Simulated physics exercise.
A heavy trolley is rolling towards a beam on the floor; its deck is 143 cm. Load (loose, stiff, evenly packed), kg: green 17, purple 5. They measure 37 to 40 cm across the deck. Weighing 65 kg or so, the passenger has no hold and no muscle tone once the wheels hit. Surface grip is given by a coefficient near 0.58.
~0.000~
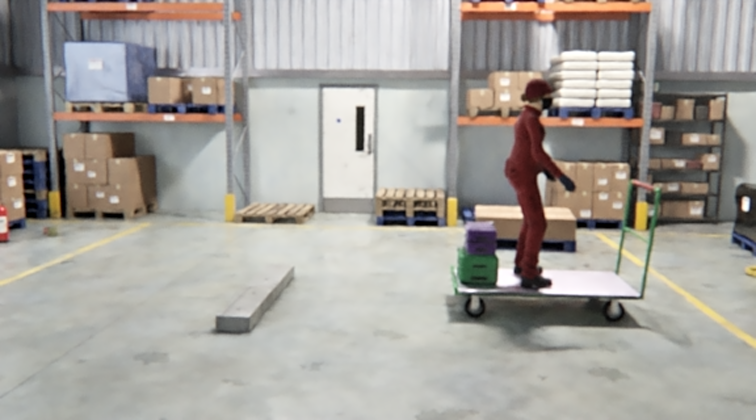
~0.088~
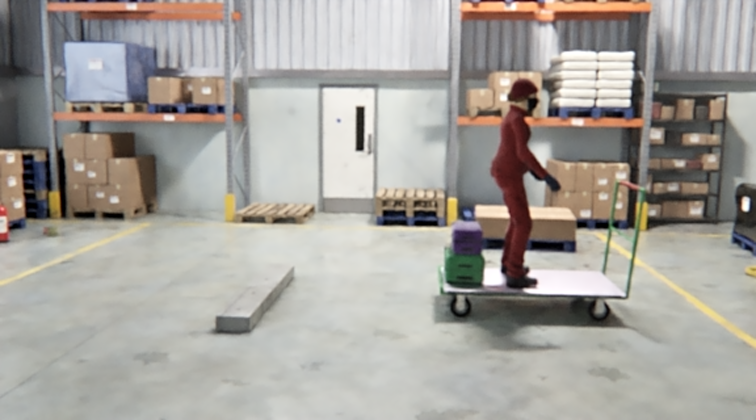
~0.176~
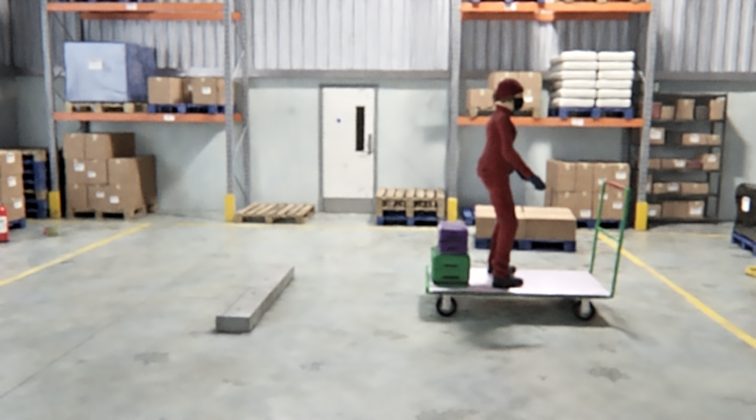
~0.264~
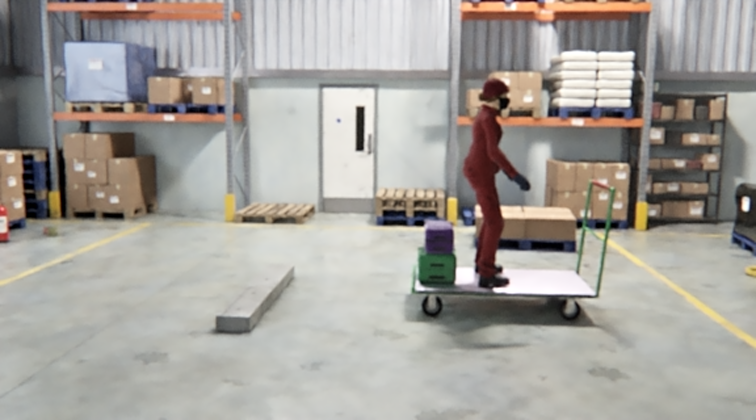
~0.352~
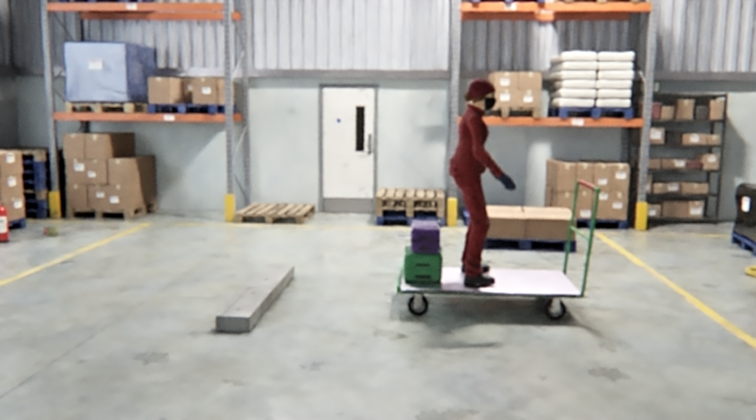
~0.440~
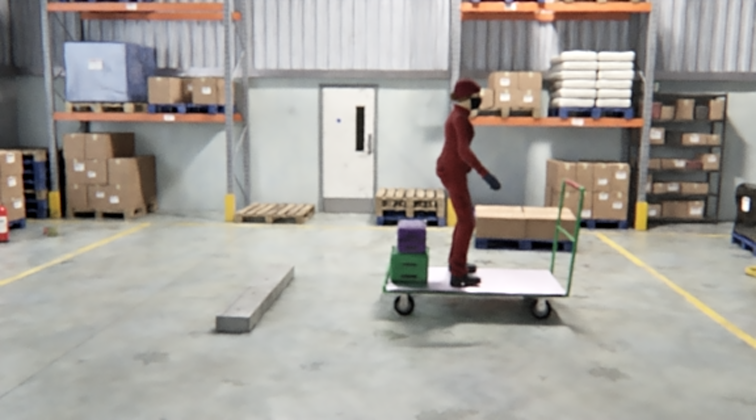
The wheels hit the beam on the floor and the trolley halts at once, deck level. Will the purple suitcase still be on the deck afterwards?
No.
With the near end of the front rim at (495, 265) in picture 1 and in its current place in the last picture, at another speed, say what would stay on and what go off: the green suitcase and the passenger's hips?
With that change, green ends up retained, while the hips end up shed.
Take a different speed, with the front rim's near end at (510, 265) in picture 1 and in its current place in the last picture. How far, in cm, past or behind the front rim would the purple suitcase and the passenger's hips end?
In that case purple 70 past, hips 40 past.
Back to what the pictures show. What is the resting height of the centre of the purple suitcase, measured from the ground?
Close to 10 cm above the ground.
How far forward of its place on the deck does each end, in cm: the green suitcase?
About: Green 35.
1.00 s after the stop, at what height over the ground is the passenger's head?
Height: Approx. 70 cm up.
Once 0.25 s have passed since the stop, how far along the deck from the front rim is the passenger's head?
40 cm behind the rim.
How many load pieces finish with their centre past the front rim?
All told, the number is 2.
Impact comes at 1.24 s.
After 1.49 s the purple suitcase is 5 cm behind the rim, tilted 5°, near (271, 233) in the last picture's view.
After 1.79 s the purple suitcase is 5 cm past the rim, tilted 15°, near (260, 234) in the last picture's view.
After 2.24 s the purple suitcase is 27 cm past the rim, tilted 80°, near (235, 264) in the last picture's view.
At rest, 5.2 s, past the rim, green suitcase, purple suitcase and the passenger's hips; nothing is left behind it.
